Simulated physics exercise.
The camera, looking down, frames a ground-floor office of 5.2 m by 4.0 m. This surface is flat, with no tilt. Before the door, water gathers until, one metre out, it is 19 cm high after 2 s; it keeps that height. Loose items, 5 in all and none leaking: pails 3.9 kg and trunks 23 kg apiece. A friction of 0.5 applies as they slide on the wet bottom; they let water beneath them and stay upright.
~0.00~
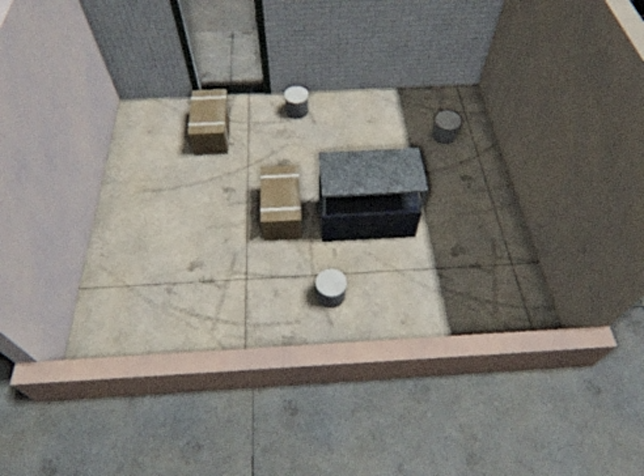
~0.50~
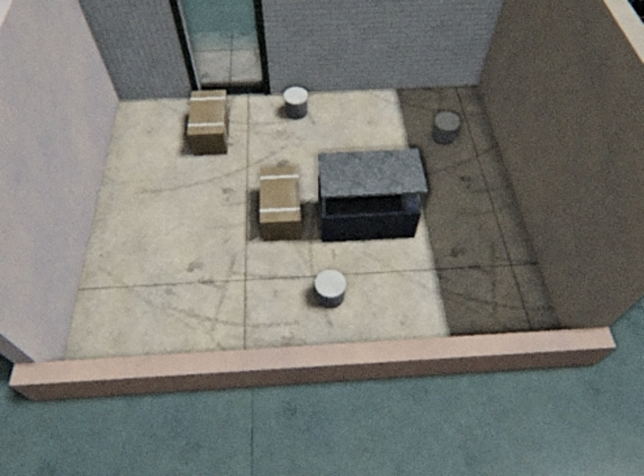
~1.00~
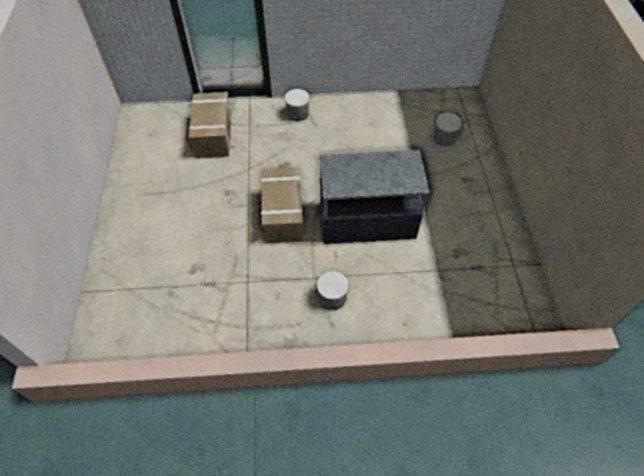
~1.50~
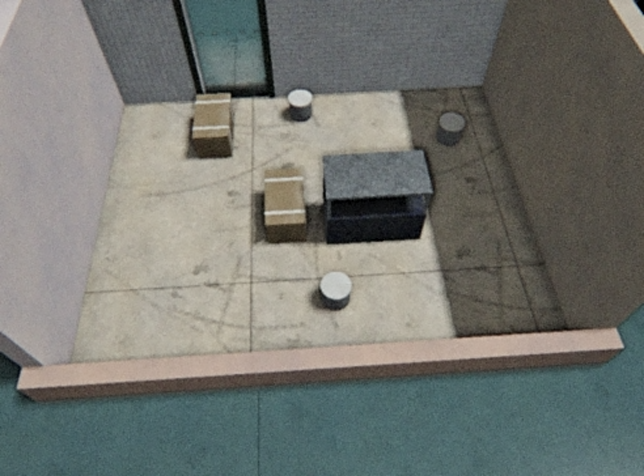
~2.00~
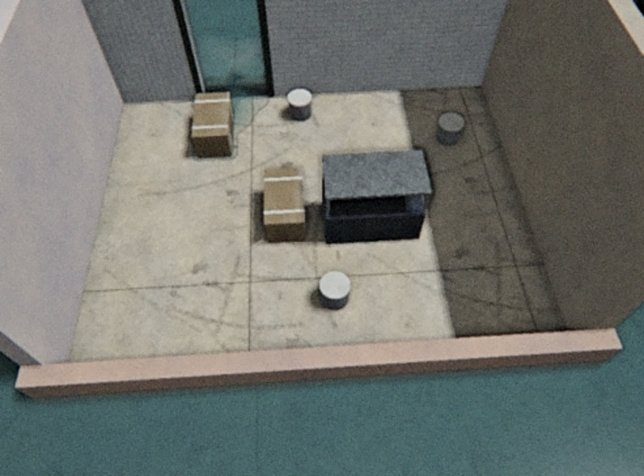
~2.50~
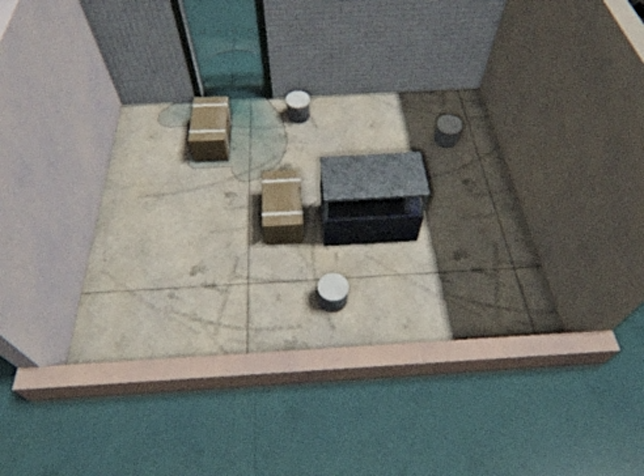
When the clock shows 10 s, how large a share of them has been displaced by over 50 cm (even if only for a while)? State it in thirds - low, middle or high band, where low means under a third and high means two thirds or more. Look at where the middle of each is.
Low band.
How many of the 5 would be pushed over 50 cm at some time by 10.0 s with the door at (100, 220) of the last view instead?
In that case the number is 1.
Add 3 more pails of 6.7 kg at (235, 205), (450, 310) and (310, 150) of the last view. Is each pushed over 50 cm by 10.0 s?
One by one, in that order: Below it, below it, below it.
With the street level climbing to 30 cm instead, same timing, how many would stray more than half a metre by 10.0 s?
Under that setup the answer is 3.
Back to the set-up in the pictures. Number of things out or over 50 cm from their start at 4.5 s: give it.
Tally at that time: 1.
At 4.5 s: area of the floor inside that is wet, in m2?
Wet area: Approx. 9.5 m2.
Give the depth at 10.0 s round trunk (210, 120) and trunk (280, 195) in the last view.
Some 5 cm at the first, some 5 cm at the second.
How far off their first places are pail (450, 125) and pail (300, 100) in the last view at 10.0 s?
In that order: 0 cm, 0 cm.
After 3.5 s 1 of 5 are over 50 cm from their spots; 0 afloat.
After 4.5 s 1 of 5 are over 50 cm from their spots; 0 afloat.
After 7.0 s 1 of 5 are over 50 cm from their spots; 0 afloat.
After 10.0 s 1 of 5 are over 50 cm from their spots, and 1 have been at some point; 0 afloat.
